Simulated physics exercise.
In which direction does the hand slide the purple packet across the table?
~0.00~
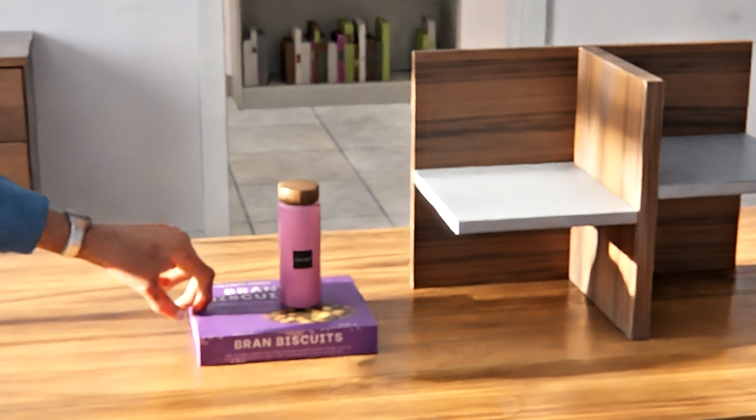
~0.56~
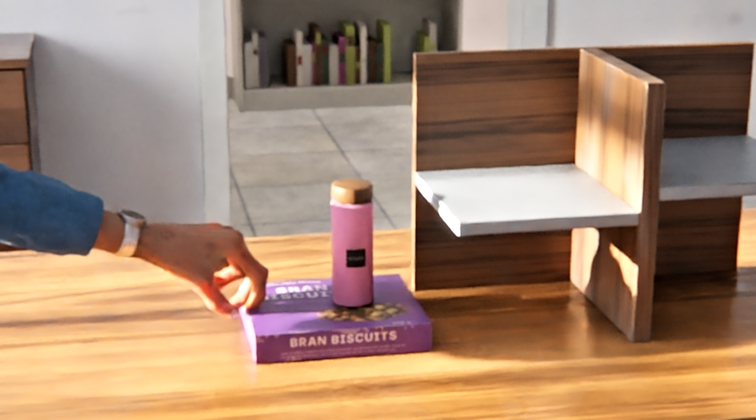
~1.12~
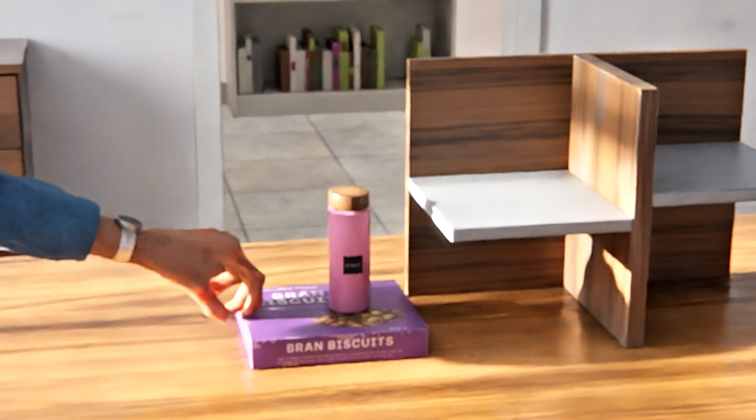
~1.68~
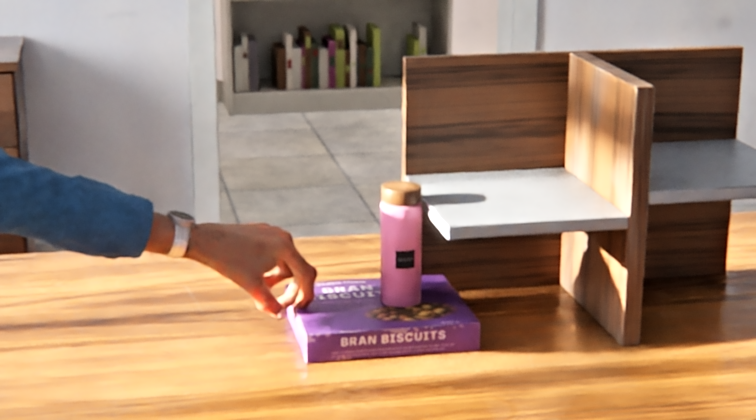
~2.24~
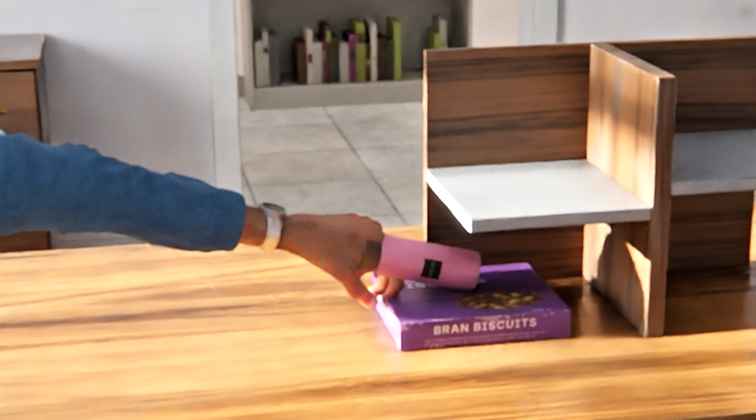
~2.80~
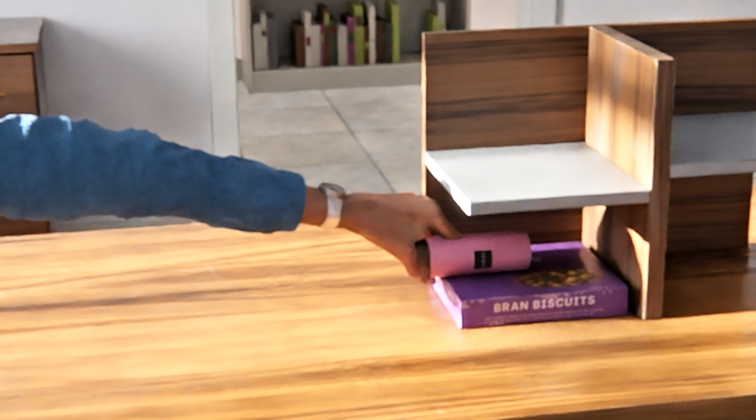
The hand slides the purple packet to the right, towards the shelf and in beneath its pale board.
